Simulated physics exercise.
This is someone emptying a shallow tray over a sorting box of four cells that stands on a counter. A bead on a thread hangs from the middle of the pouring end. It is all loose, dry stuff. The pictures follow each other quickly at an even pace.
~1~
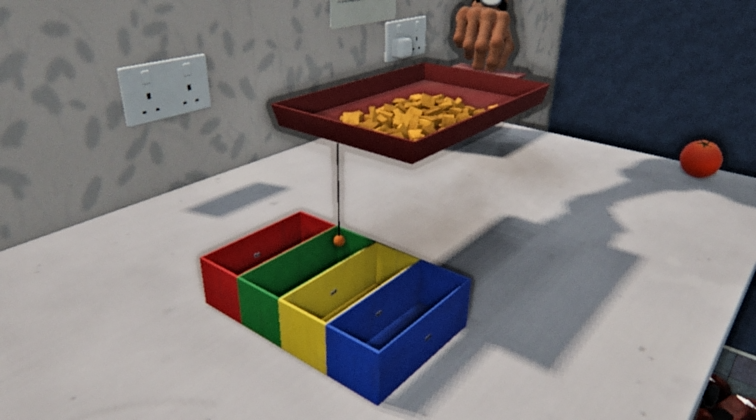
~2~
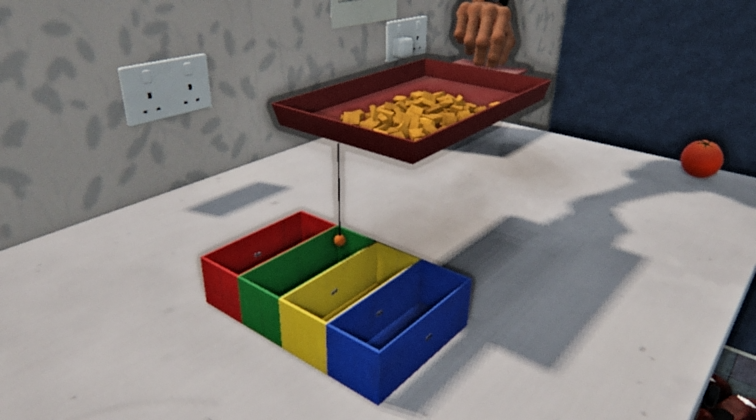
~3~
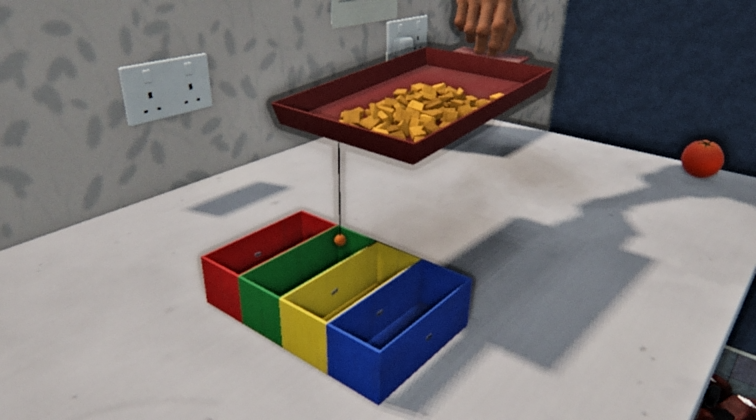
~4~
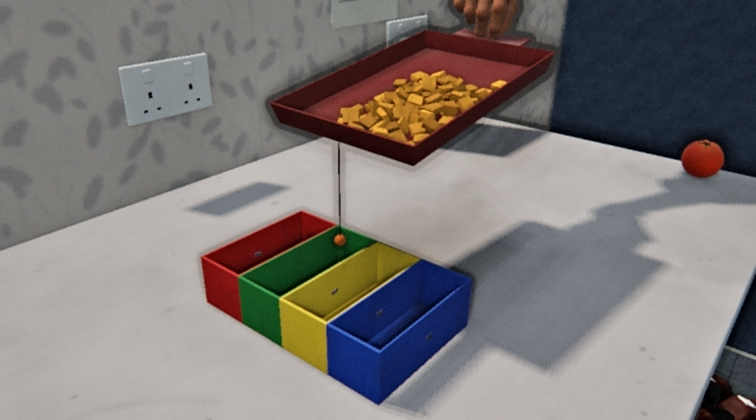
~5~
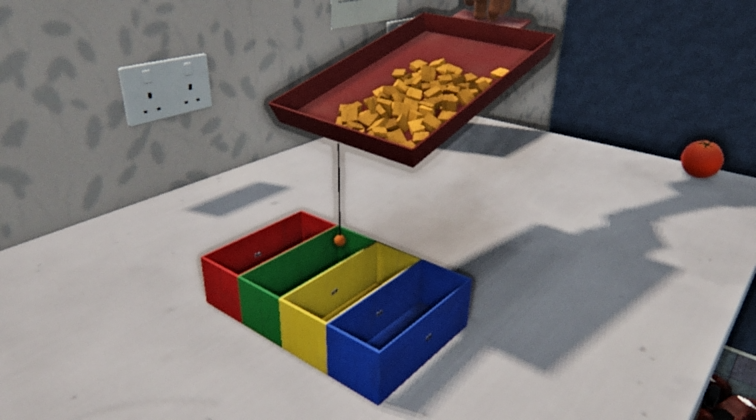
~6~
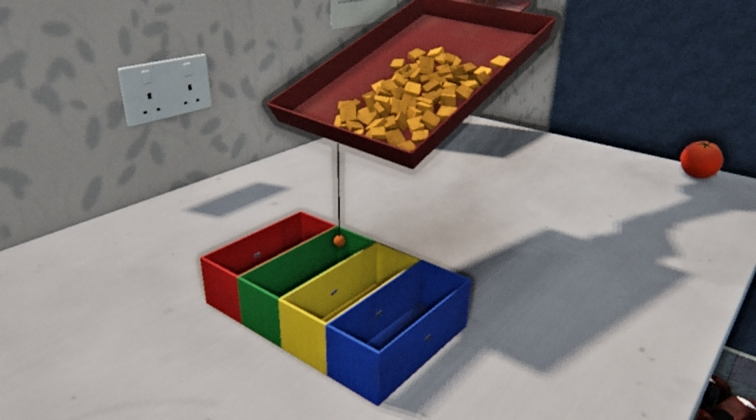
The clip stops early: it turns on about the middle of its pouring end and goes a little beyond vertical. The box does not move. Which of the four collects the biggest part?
Fullest: The yellow cell.
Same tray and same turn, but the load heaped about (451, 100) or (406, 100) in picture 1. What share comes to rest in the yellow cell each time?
First some 40, then 30 per cent.
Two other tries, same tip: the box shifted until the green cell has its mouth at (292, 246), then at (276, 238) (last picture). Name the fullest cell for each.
In turn: The blue one; the blue cell.
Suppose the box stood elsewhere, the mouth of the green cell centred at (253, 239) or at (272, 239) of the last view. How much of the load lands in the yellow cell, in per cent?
The first gives 10 %, the second 20 %.
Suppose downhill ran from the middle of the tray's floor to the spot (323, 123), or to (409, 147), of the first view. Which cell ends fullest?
First the red one, then the blue cell.
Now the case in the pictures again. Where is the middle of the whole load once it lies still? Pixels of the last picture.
Around (341, 332).
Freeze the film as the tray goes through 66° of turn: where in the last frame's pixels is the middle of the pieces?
Close to (370, 109).
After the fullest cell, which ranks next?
Next in line is that blue cell.
Soon after the last picture, tray tipped steeply; all on the tray.
A little later, tray tipped past a quarter turn; about a third on the tray; about a third in the yellow cell; about a quarter in the blue cell; a small part in the green cell; a small part falling or outside the box.
Later still, tray tipped past a quarter turn; about half in the yellow cell; about a third in the blue cell; about a quarter in the green cell; a stray few in the red cell.
At rest, tray tipped past a quarter turn; about half in the yellow cell; about a third in the blue cell; about a quarter in the green cell; a stray few in the red cell.
